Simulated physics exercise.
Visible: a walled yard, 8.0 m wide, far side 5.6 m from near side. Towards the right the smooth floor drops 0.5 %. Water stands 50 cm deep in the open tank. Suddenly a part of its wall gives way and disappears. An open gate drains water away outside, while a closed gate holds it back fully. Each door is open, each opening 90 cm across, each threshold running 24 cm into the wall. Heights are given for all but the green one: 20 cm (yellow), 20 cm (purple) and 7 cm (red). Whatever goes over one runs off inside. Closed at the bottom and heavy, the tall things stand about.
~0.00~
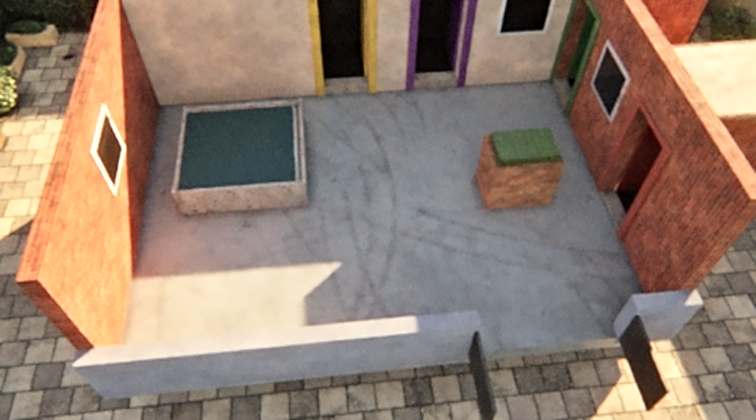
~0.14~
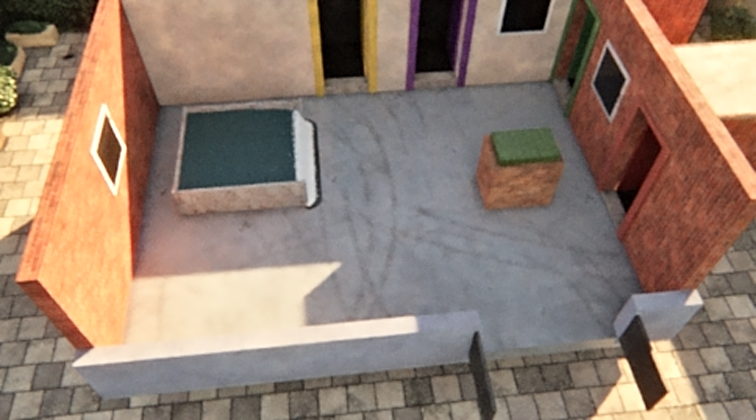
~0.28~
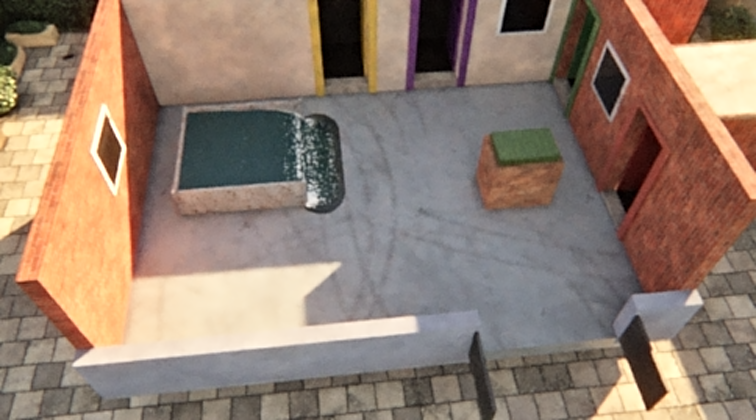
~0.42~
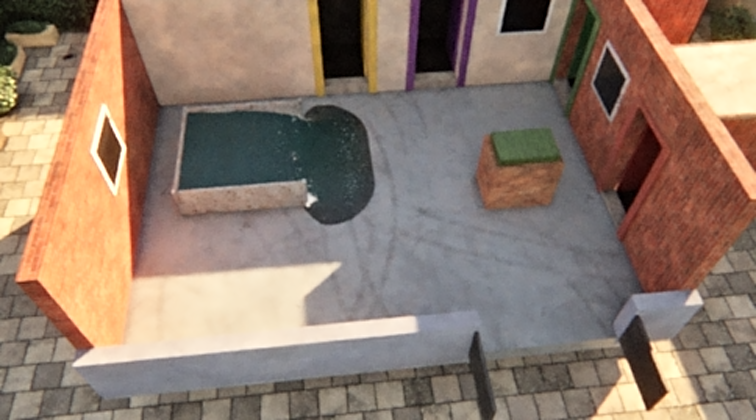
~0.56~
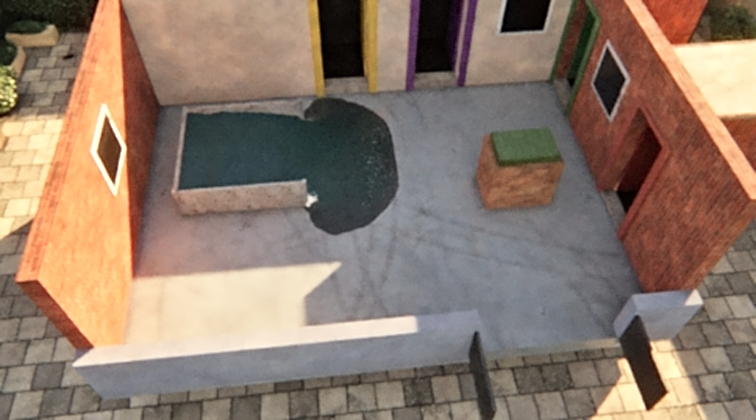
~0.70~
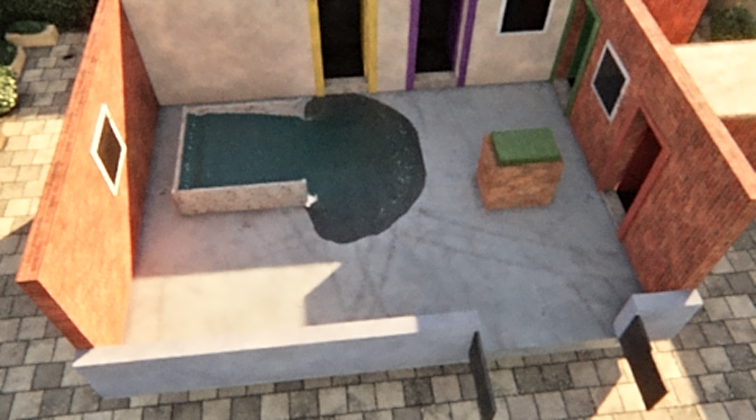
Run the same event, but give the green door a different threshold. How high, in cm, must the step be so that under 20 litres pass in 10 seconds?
Roughly 23 cm.
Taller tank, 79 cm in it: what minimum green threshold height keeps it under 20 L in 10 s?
About 38 centimetres.
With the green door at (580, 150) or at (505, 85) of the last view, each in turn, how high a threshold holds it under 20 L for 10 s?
Minimums: About 16 cm and 15 cm.
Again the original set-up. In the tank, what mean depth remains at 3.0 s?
I'd put it at some 12 centimetres on average.
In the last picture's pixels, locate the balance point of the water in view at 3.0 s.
(407, 157).
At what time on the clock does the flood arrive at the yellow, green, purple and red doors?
Front arrival: Yellow 0.9 seconds, green 2.2 seconds, purple 1.3 seconds, red 2.6 seconds.
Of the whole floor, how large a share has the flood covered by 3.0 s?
Approximately 55 % of it.
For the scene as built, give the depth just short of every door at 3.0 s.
Centimetres: Yellow = 6, green = 29, purple = 11, red = 3.
After 1.4 s water covers 30 % of the floor, deepest (22 cm) near (310, 161); it has not reached the green door.
After 3.0 s water covers 55 % of the floor, deepest (32 cm) near (547, 98); 29 cm at the green door, 5 litres in over its 17 cm threshold.
After 10.0 s water covers 70 % of the floor, deepest (8 cm) near (636, 310); 7 cm at the green door, 67 litres in over its 17 cm threshold.
At the green door as built, the water arrived by 2.2 s and peaked near 29 cm at 3.2 s.
Run again over the same 10 s with other heights there, 36 litres in over 20.5 cm, 5 litres over 28 cm. The limit of 20 litres is kept from about 23 cm up.
